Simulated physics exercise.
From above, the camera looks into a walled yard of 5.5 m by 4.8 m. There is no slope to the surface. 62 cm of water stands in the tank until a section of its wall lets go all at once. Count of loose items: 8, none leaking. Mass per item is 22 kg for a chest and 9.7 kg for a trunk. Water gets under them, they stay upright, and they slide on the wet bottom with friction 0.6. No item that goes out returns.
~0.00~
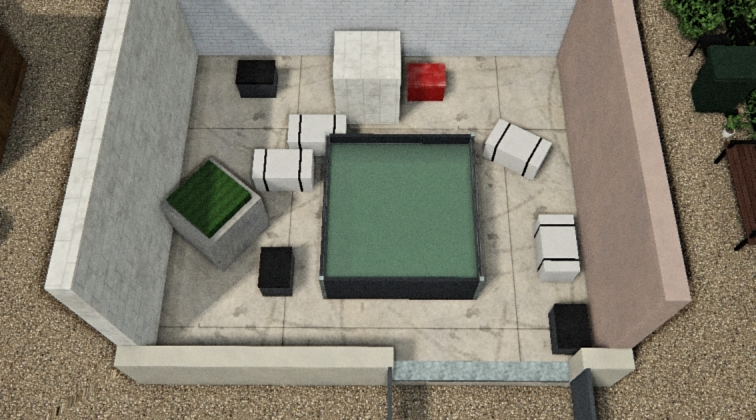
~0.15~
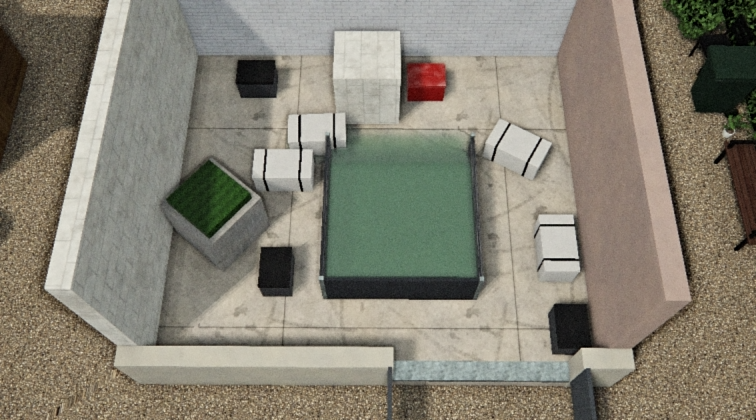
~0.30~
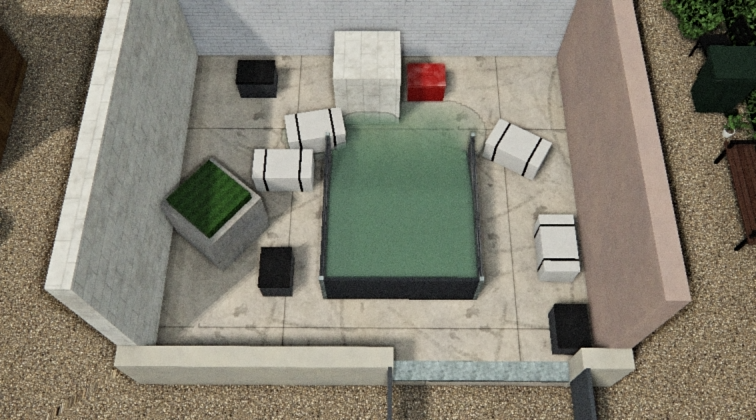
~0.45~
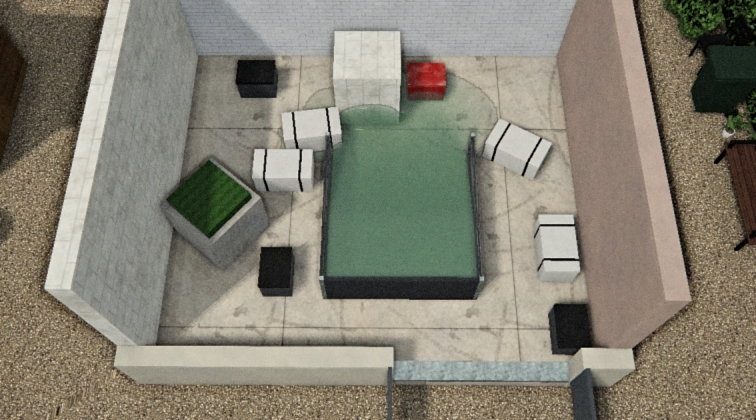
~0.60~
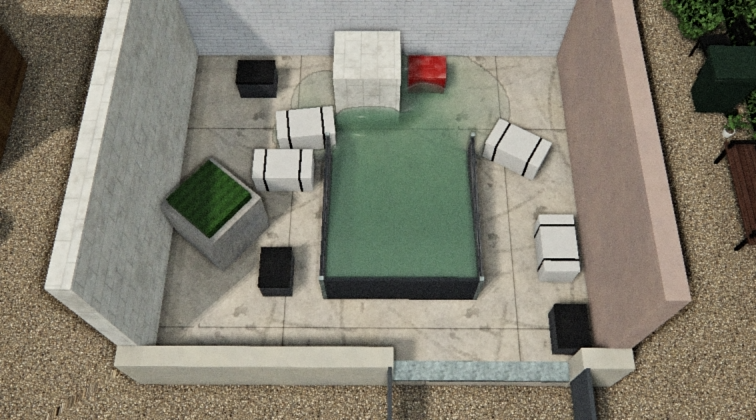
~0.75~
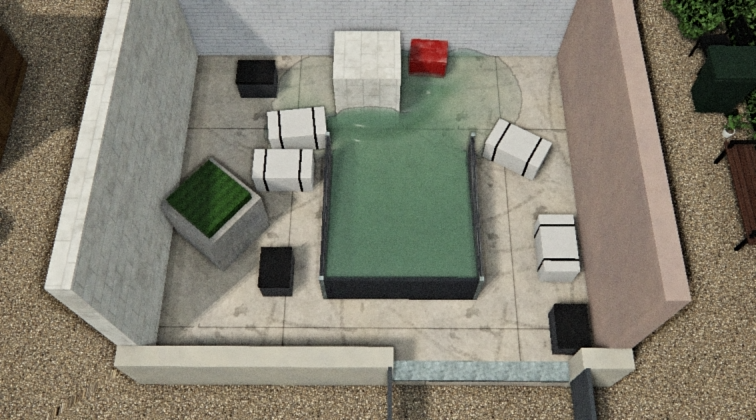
Green water spreading from the open far side of a tank in a walled yard, shifting a white box, then a red one.
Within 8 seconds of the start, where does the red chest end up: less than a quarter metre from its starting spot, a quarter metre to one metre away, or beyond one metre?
The red chest ends up beyond one metre away.
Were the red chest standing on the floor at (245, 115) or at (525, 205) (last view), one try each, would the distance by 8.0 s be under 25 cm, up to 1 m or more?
Try one, it is swept a long way; try two, it is swept a long way.
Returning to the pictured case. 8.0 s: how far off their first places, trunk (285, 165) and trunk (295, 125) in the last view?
In turn: 100 cm, 100 cm.
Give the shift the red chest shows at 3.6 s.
I'd guess some 200 cm by then.
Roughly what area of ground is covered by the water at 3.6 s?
Somewhere around 20 m2, roughly.
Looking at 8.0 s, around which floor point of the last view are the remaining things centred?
Mean position approx. (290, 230).
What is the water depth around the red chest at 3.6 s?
I'd put it at about 12 cm.
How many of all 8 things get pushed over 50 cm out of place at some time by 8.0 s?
By my count, 7.
After 1.6 s the red chest is near (430, 41), 0.5 m from its start, afloat; 0 of 8 are out; 1 afloat.
After 3.6 s the red chest is near (294, 51), 2.0 m from its start, afloat; 0 of 8 are out; 5 afloat.
After 5.6 s the red chest is near (231, 91), 2.8 m from its start, afloat; 1 of 8 are out; 5 afloat.
After 8.0 s the red chest is near (253, 146), 2.7 m from its start, afloat; 2 of 8 are out; 5 afloat.
